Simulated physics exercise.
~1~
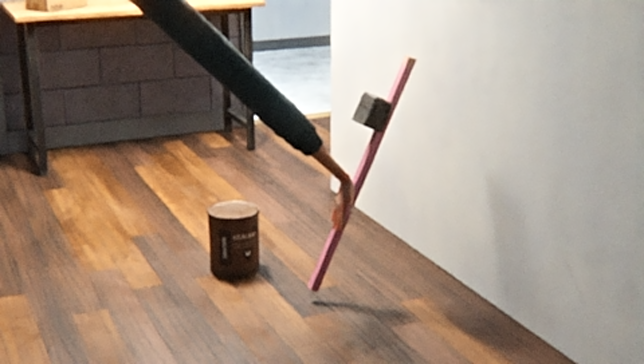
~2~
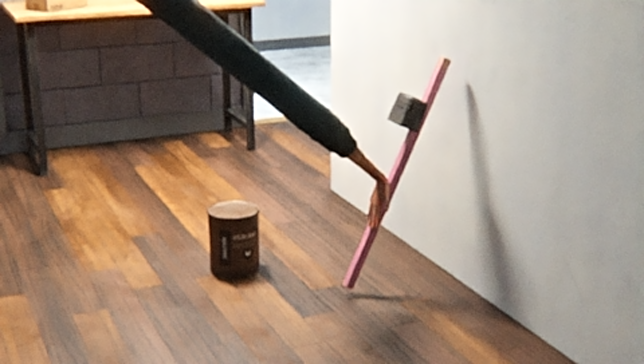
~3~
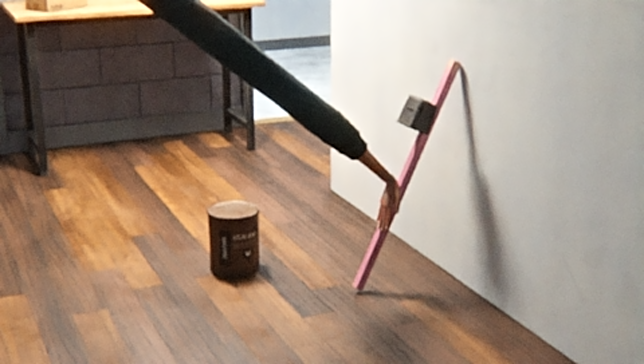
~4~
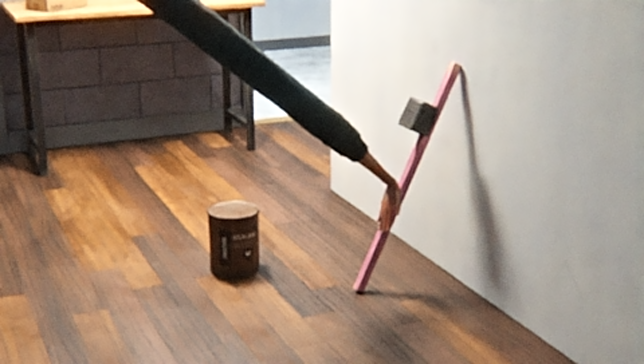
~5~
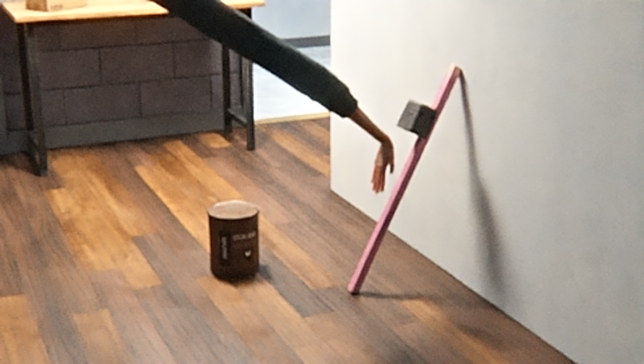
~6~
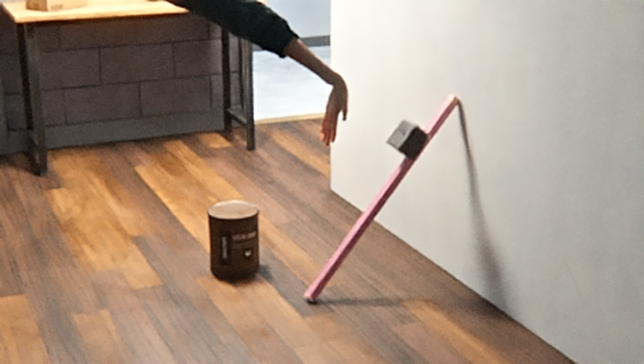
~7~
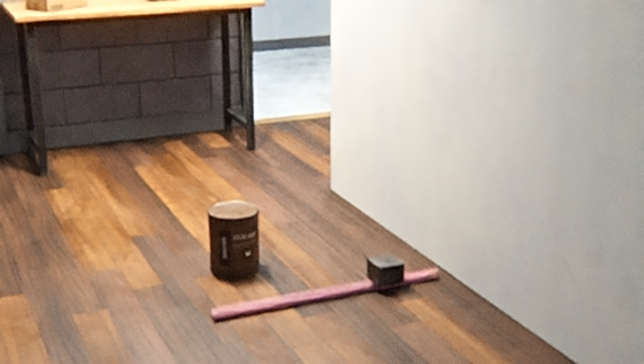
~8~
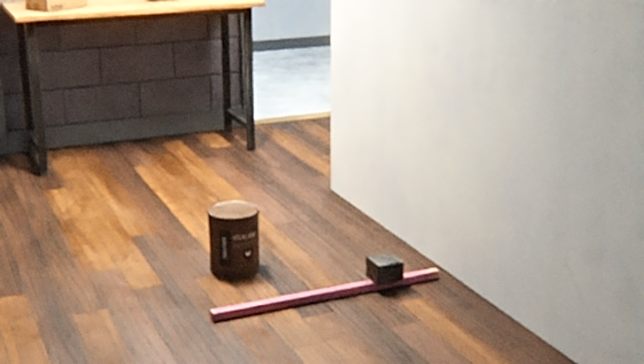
On a wood-plank floor beside a pale wall, with a table standing behind, a dark-sleeved arm holds a pink pole upright at a slant, a dark block attached near its upper end and a brown pail to the left. The hand carries the pole to the right until its top rests against the wall, then holds it there. The fingers let go and the arm draws back toward the upper left. The foot of the pole slides left as its top slips down the wall. It drops to the floor and lies still, block included, in front of the unmoved pail.
